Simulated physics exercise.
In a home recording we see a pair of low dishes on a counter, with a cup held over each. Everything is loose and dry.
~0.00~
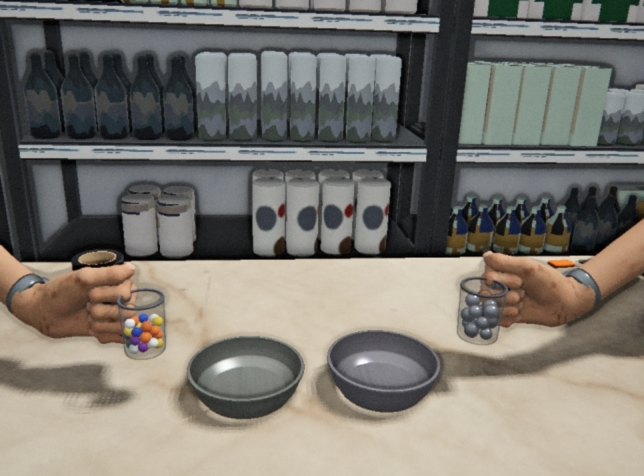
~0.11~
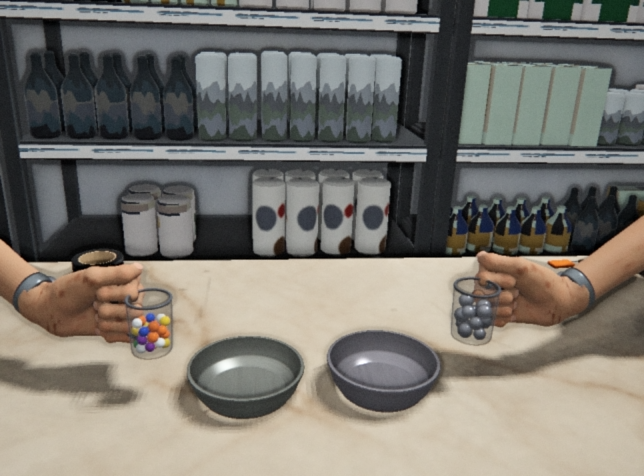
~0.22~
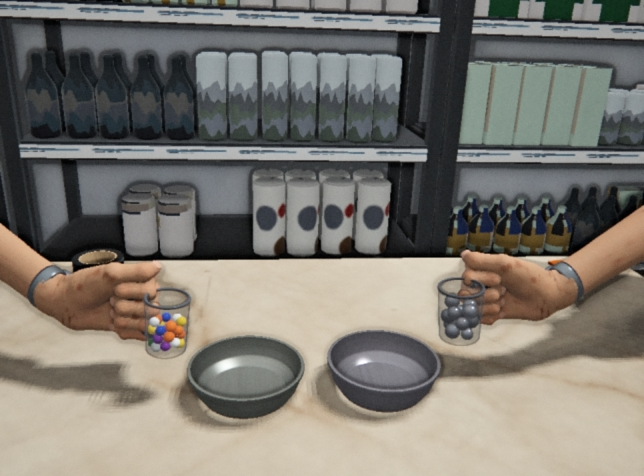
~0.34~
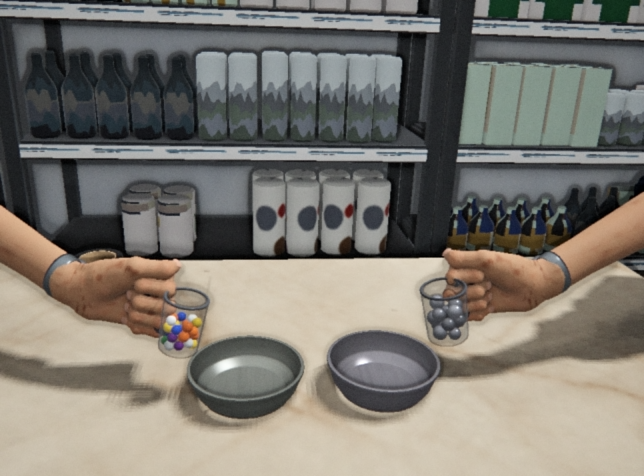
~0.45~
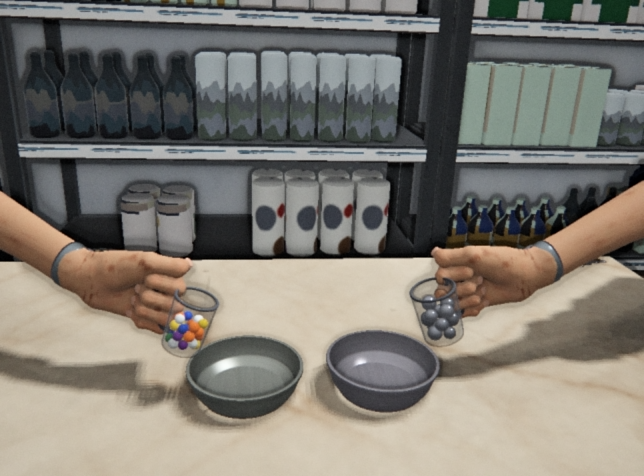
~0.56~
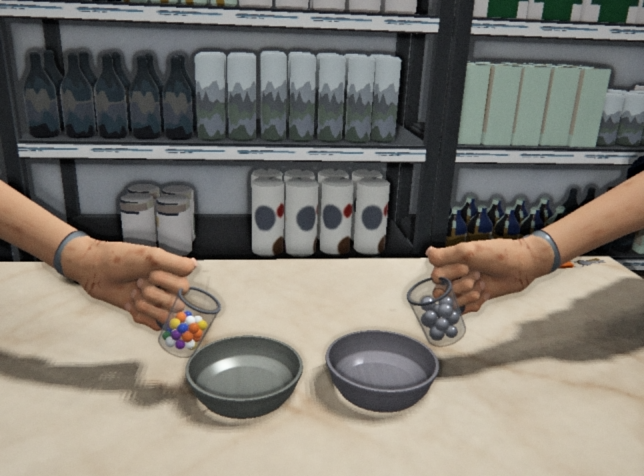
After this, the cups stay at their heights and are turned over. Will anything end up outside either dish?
Left dish: Nothing lost; right dish: Nothing lost.
By 1.06 s, left, every one still in the cup; right, every one still in the cup.
By 1.59 s, left, every one still in the cup; right, every one still in the cup.
By 2.22 s, left, every one in the dish; right, every one in the dish.
When it is over (2.9 s), left, every one in the dish, not one outside the dish; right, every one in the dish, not one outside the dish.
